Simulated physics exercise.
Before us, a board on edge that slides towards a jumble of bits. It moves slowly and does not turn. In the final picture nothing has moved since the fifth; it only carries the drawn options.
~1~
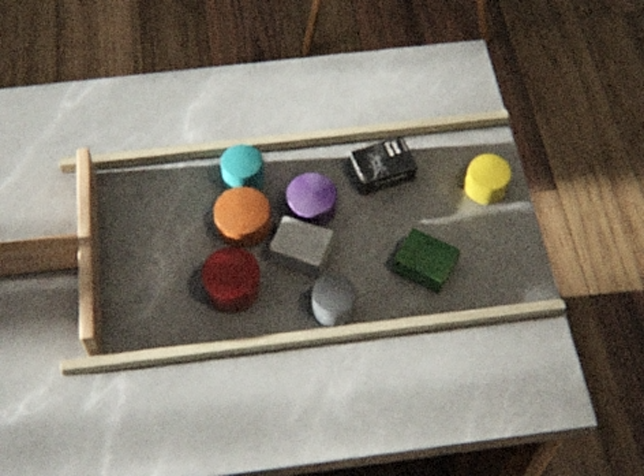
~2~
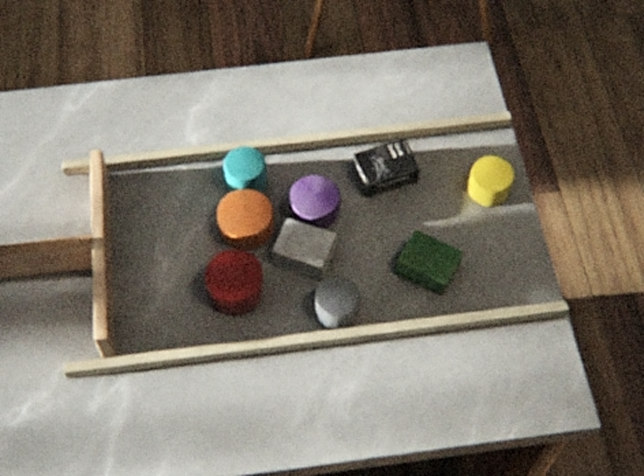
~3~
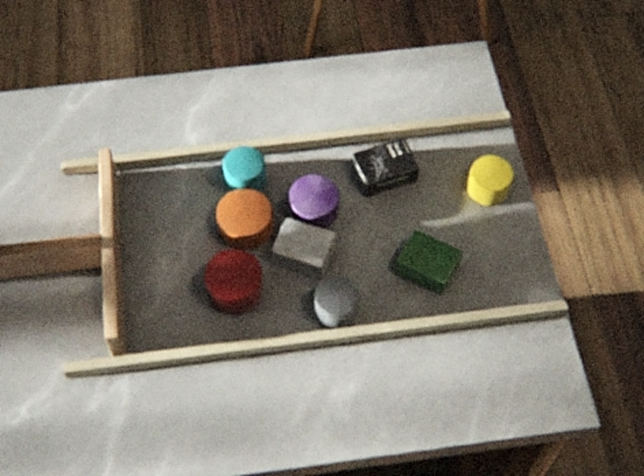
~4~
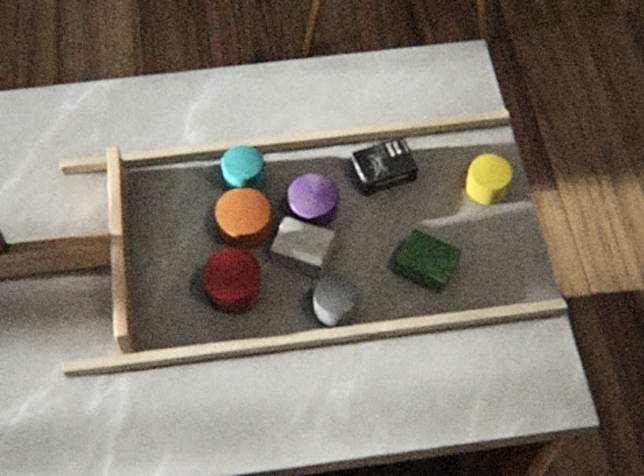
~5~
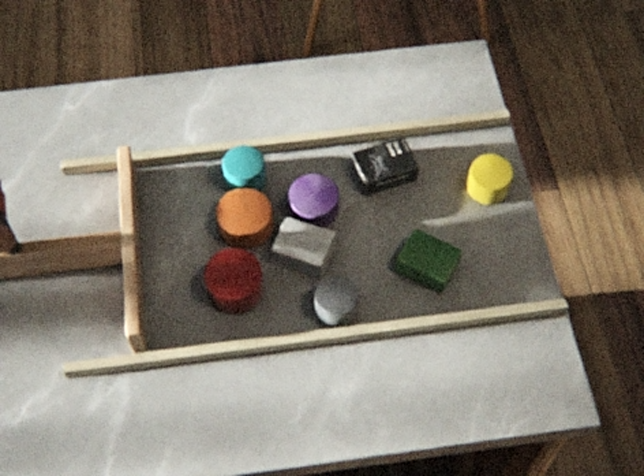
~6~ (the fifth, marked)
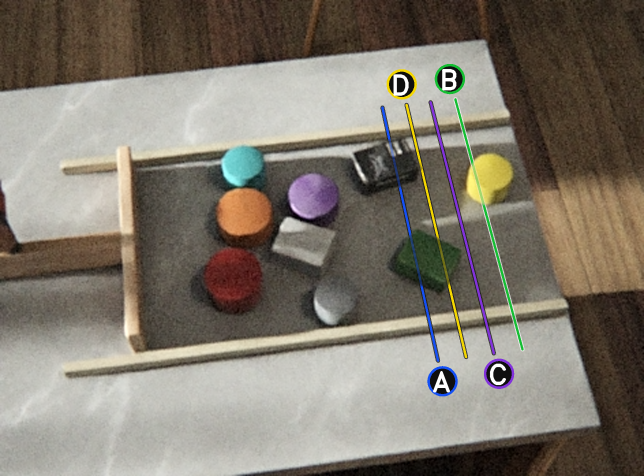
A wooden board on edge slid slowly to the right between two thin rails, without turning, while the colourful tins and blocks scattered ahead of it stayed where they were, untouched.
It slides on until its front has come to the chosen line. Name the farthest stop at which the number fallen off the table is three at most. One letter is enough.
No fourth one falls up to C.
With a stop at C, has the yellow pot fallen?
By then, yes.
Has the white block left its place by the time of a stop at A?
Yes.
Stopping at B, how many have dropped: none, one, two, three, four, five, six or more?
In all, five.
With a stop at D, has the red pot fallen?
By then, no.
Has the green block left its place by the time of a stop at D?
Yes.
On the marked copy, A at (408, 225); B at (486, 215); C at (460, 218); D at (434, 221).
With C. Early on, board (248, 220); turquoise tin (268, 169); red pot (290, 275).
Further on, board (366, 206); black box (476, 148); green block (471, 269).
At the end, board (459, 195); yellow pot over the edge; black box over the edge; two fallen.
As for the rest, A is within the limit but short; B drops five; D is within the limit but short.
